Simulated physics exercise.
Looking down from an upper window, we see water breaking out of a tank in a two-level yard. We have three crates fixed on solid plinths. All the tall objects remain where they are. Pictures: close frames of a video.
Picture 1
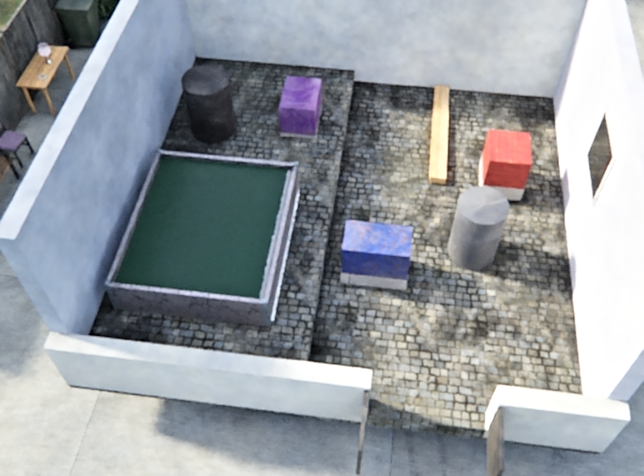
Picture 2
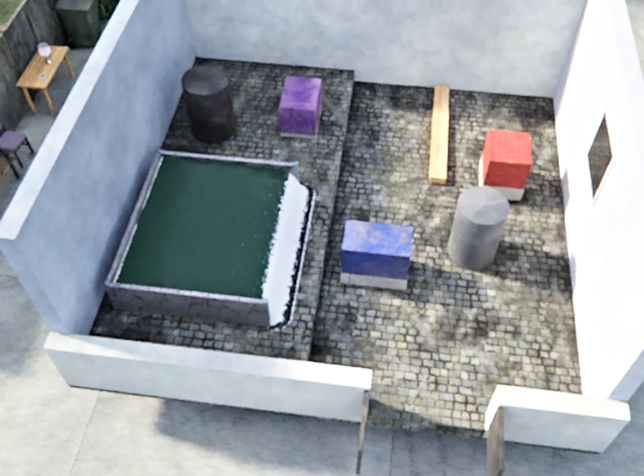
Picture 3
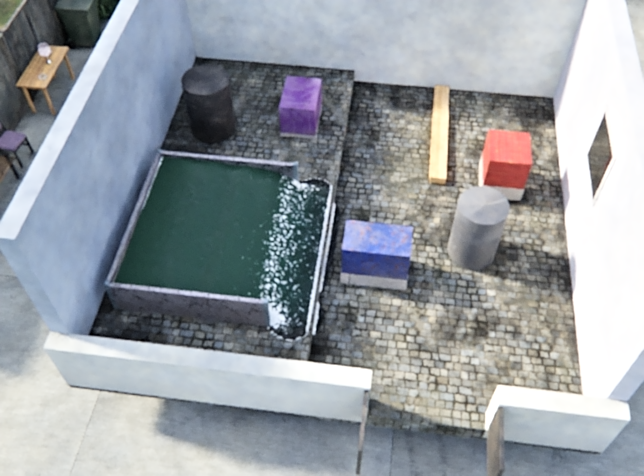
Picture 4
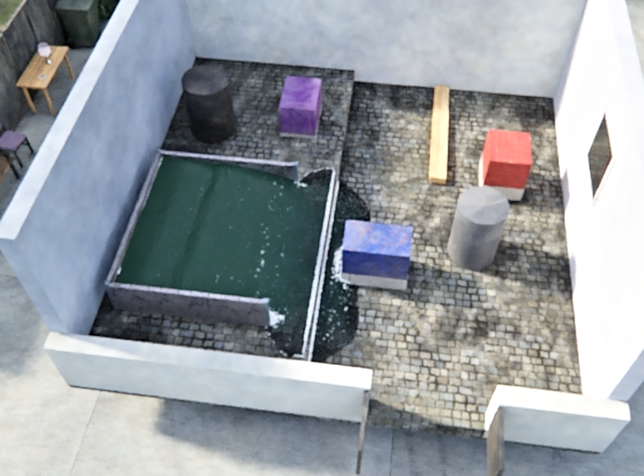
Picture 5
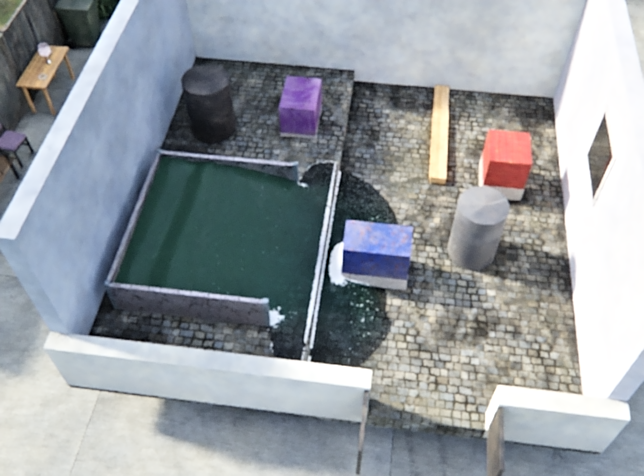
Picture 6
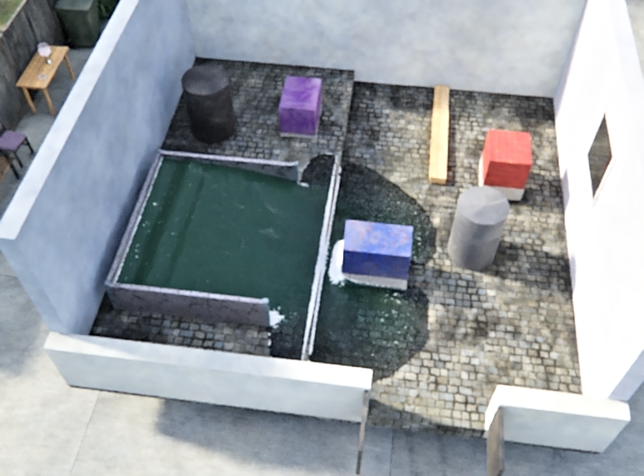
Water burst through the right side of a tank in a walled yard, pushing the panel outward, then poured across the cobbles, foaming against the blue block and spreading around it toward the grey cylinder.
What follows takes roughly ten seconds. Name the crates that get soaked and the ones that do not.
The red crate does not get soaked; the purple crate does not get soaked; the blue crate gets soaked.
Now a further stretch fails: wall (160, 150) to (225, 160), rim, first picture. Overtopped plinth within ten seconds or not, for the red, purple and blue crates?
The red crate is untouched, the purple crate is flooded and the blue crate is untouched.
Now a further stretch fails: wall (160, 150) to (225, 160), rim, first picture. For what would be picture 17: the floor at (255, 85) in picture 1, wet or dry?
Inundated.
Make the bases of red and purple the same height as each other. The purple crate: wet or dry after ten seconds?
Note: Purple crate is left dry.
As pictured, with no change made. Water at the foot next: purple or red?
First to get wet: The red-painted one.
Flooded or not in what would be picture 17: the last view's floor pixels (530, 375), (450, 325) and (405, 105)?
Going through them in order, I'd say drenched, drenched and clear.
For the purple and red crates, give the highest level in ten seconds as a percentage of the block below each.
Roughly 0 per cent for the first, 80 per cent for the second.
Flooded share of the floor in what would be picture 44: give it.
Estimated share: About 65 %.
A moment on, water covers 35 % of the floor; the red crate water round its plinth, the purple crate not reached, the blue crate water round its plinth.
Next, water covers 45 % of the floor; the red crate water round its plinth, the purple crate not reached, the blue crate water round its plinth.
Then, water covers 65 % of the floor; the red crate water round its plinth, the purple crate not reached, the blue crate water round its plinth.
Later, water covers 65 % of the floor; the red crate water round its plinth, the purple crate not reached, the blue crate water round its plinth.
In the end, water covers 65 % of the floor; the red crate stayed above the water, the purple crate stayed above the water, the blue crate was topped.
